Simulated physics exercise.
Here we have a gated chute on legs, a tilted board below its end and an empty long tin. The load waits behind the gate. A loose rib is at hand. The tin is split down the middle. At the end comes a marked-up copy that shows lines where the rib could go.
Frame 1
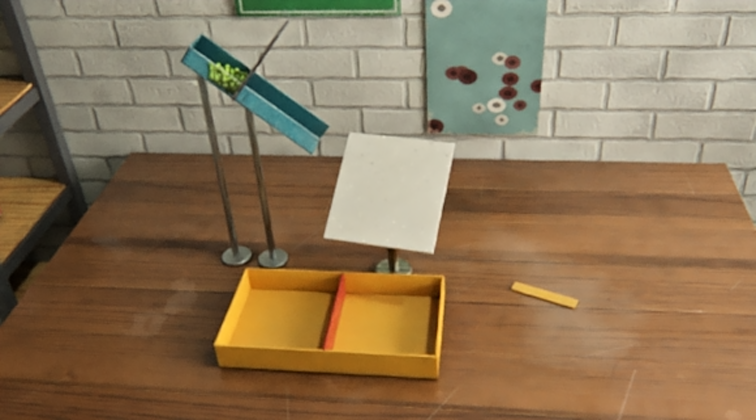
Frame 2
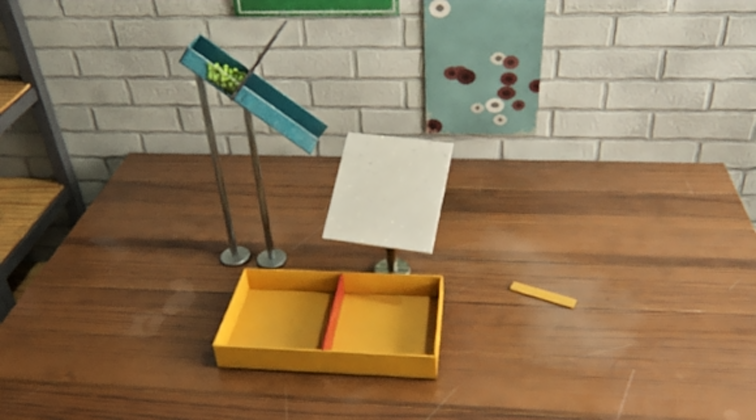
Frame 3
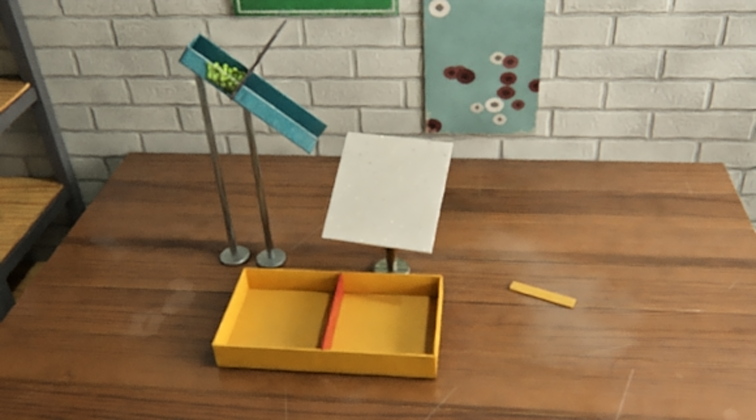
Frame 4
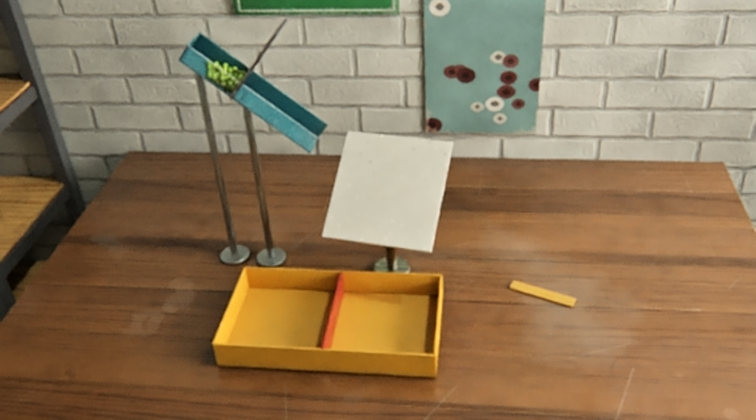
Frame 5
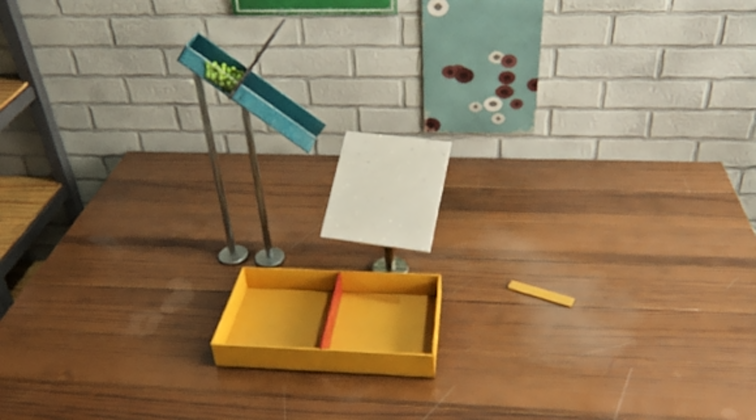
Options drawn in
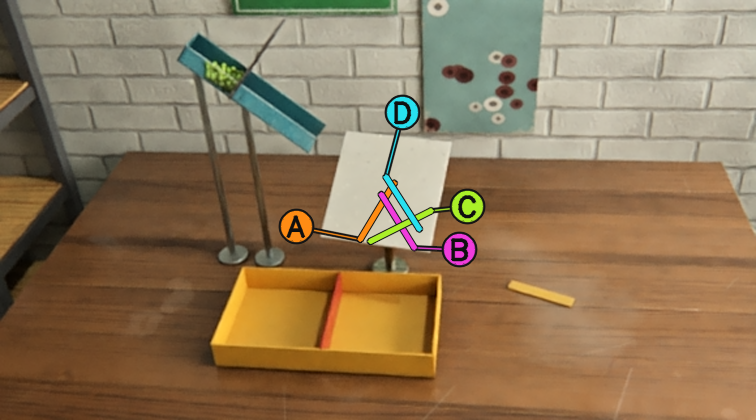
At the start, green dried peas sit behind the gate of a sloping blue chute on legs, with a tilted white board, an empty yellow tin with a red middle wall, and a loose yellow rib on the wooden table. The peas stay in place throughout, and nothing visibly moves.
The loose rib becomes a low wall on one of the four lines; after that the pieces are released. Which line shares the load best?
It is A.
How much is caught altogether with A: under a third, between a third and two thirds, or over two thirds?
It is over two thirds.
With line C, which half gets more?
The right half.
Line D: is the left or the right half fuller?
More lands on the right.
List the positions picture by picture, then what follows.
Load behind the gate at (230, 78), dried peas; lip of the chute at (316, 147), sloping fairly steeply, in the first picture.
Middle of the board at (388, 190), tilted fairly steeply; middle of its low edge at (376, 245); of its high edge at (400, 138), in the second picture.
Front corners of the tin at (213, 345) and (435, 356); front end of its middle wall at (322, 350), in the third picture.
Middle of the load at (228, 77); lip at (314, 145), in the fourth picture.
Middle of the load at (226, 77); lip at (312, 145), in the fifth picture.
On the marked copy, line A from (394, 183) to (360, 239); line B from (381, 194) to (414, 247); line C from (431, 210) to (370, 241); line D from (386, 177) to (419, 229).
For line A, of what is caught, about half in the left half, about half in the right.
For line B, of what is caught, a small part in the left half, nearly all in the right.
For line C, of what is caught, a small part in the left half, most in the right.
For line D, of what is caught, a stray few in the left half, nearly all in the right.
